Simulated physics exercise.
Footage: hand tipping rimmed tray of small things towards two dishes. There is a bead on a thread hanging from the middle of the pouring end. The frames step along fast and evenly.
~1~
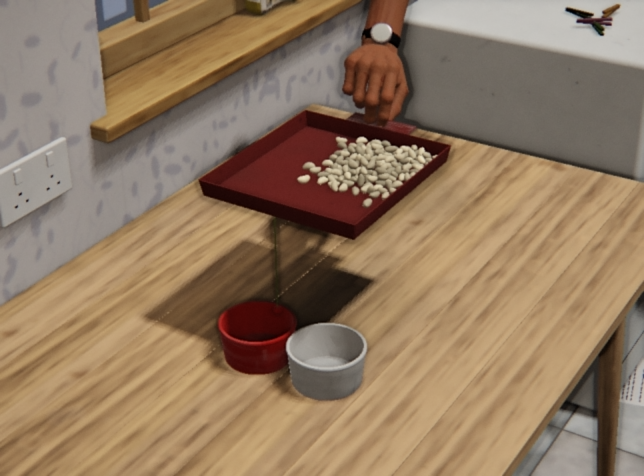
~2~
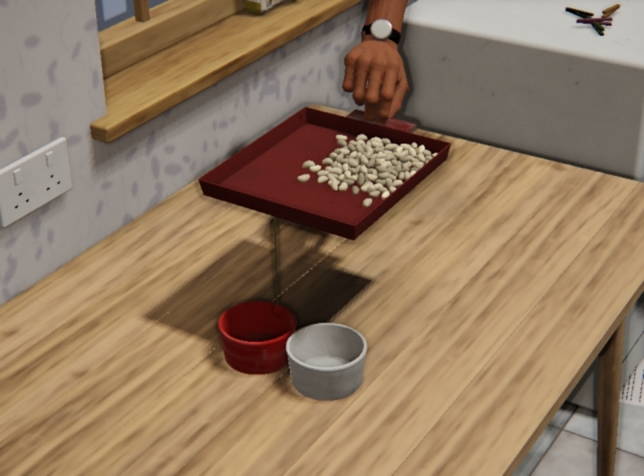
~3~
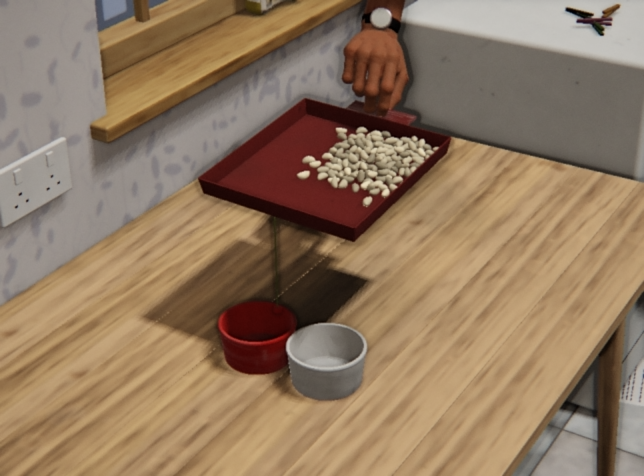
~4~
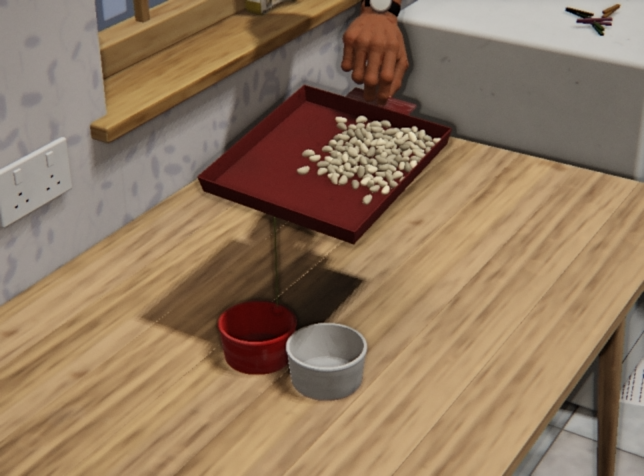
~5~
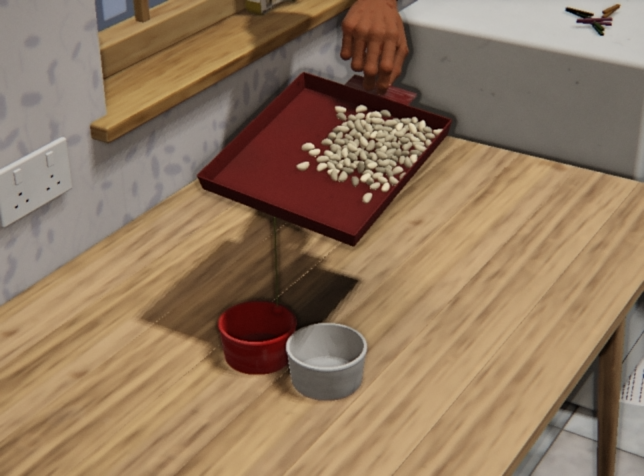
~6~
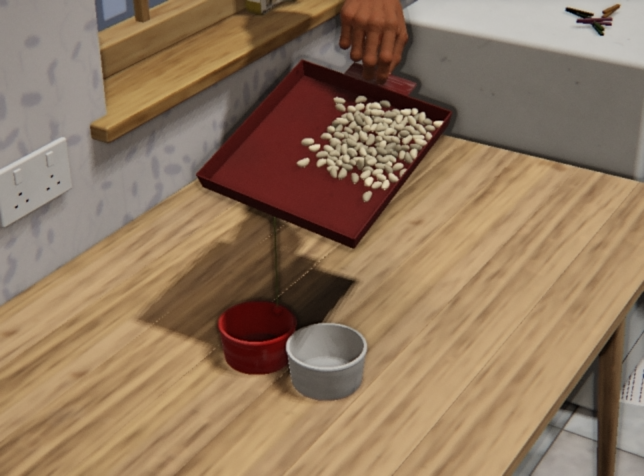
A hand with a wristwatch holds a dark red rimmed tray of white beans, almost level, above a wooden table with a red dish and a grey dish. The hand then raises the tray's far side steadily, tilting it clearly toward the near right corner, while the beans stay bunched on the right.
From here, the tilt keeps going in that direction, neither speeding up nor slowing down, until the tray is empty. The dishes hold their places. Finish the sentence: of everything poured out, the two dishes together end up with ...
They end up with the majority of it.
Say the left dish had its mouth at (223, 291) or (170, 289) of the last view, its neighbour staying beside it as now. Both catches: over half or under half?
The first time it's lower than half, the second time lower than half.
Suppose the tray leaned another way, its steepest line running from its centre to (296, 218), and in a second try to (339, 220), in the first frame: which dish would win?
First place: The dish to the right; second place: The dish to the right.
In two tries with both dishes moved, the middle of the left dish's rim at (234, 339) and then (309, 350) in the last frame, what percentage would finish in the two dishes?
40 and 70 %.
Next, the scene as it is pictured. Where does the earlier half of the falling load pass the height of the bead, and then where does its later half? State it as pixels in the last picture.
Earlier half at (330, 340), later half at (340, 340).
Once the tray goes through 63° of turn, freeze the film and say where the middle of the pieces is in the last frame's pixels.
The centre of the load shows up near (336, 213) in the last view.
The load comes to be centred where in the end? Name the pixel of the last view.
Around (328, 377).
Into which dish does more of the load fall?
Result: The right of the two takes it.
Just after the last frame, tray tipped steeply; almost all on the tray; just a few in the right dish; about a tenth in the air.
A moment on, tray tipped past a quarter turn; the larger part on the tray; about a tenth in the right dish; about a tenth outside both; about a tenth in the air.
Further on, tray tipped past a quarter turn; roughly two thirds in the right dish; just a few in the left dish; roughly a quarter outside both.
When it is over, tray tipped past a quarter turn; roughly two thirds in the right dish; just a few in the left dish; roughly a quarter outside both.
